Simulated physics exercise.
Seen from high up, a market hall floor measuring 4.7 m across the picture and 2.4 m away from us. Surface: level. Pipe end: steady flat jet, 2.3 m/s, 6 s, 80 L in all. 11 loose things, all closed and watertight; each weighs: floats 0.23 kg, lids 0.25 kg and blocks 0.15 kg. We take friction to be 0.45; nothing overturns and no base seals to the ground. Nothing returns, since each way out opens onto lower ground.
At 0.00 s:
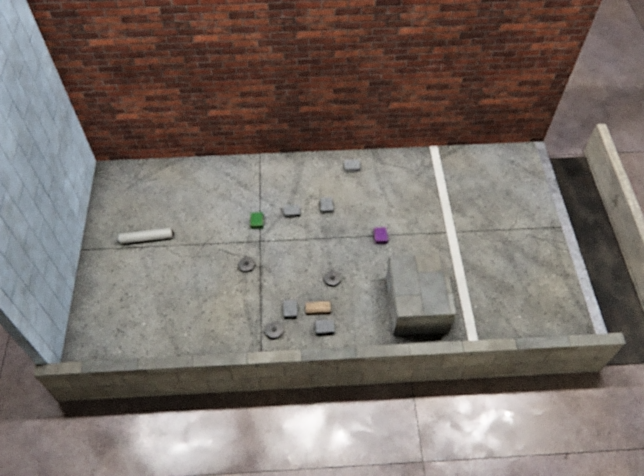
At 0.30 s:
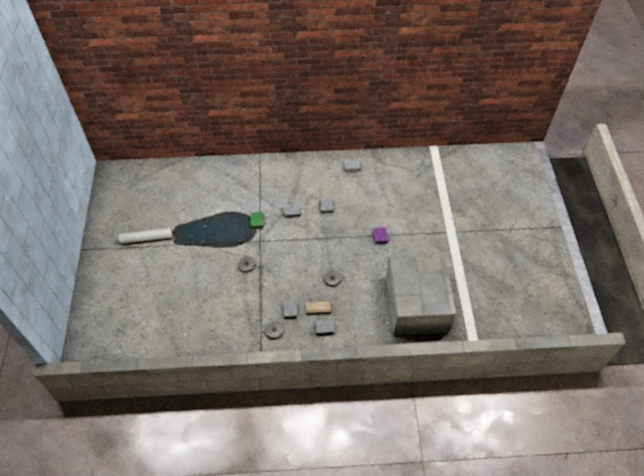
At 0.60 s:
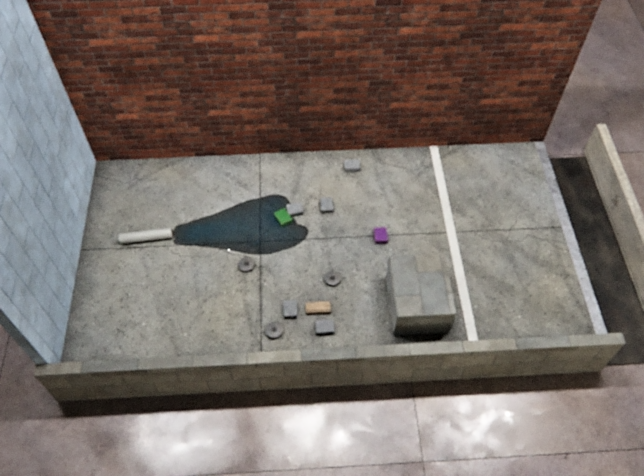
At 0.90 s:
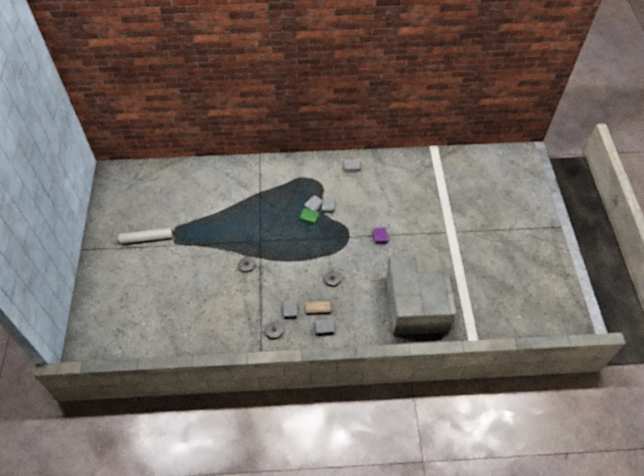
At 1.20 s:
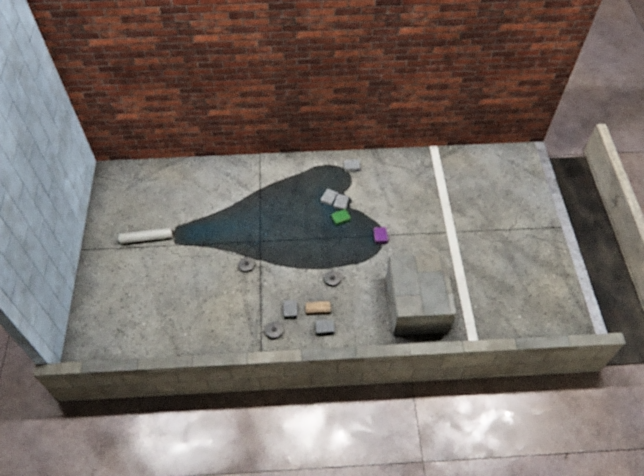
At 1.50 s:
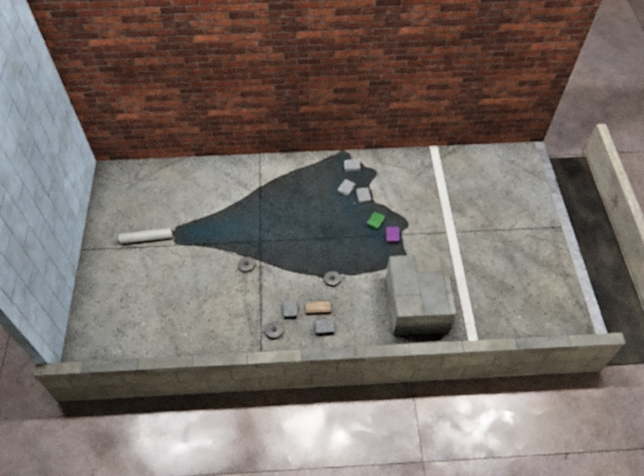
The clip shows dark water spreading rightward from a white pipe across a walled grey floor, carrying a green block along and shifting several grey pieces, before a purple block moves slightly right near the water's leading edge.
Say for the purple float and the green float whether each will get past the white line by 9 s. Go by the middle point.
Note: Purple float goes beyond it, green float goes beyond it.
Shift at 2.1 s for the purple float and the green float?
By then roughly 50 cm and 200 cm, respectively.
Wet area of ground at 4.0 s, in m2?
The covered patch comes to about 4.5 m2.
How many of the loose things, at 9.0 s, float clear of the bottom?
The number is 1.
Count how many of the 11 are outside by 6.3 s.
The count is 2.
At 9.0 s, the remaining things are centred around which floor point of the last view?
About (363, 277).
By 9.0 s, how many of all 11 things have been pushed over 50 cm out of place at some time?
It works out to 5.
After 2.1 s the purple float is near (432, 238), 0.5 m from its start, aground; the green float is near (439, 217), 1.8 m from its start, aground; 0 of 11 are over the mark; 0 afloat.
After 4.0 s the purple float is near (495, 251), 1.1 m from its start, aground; the green float is near (508, 215), 2.5 m from its start, aground; 4 of 11 are over the mark; 2 afloat.
After 6.3 s the purple float is near (528, 260), 1.4 m from its start, aground; the green float is near (560, 212), 3.0 m from its start, aground; 5 of 11 are over the mark; 1 afloat.
After 9.0 s the purple float is near (544, 269), 1.6 m from its start, aground; the green float has gone out; 5 of 11 are over the mark; 1 afloat.
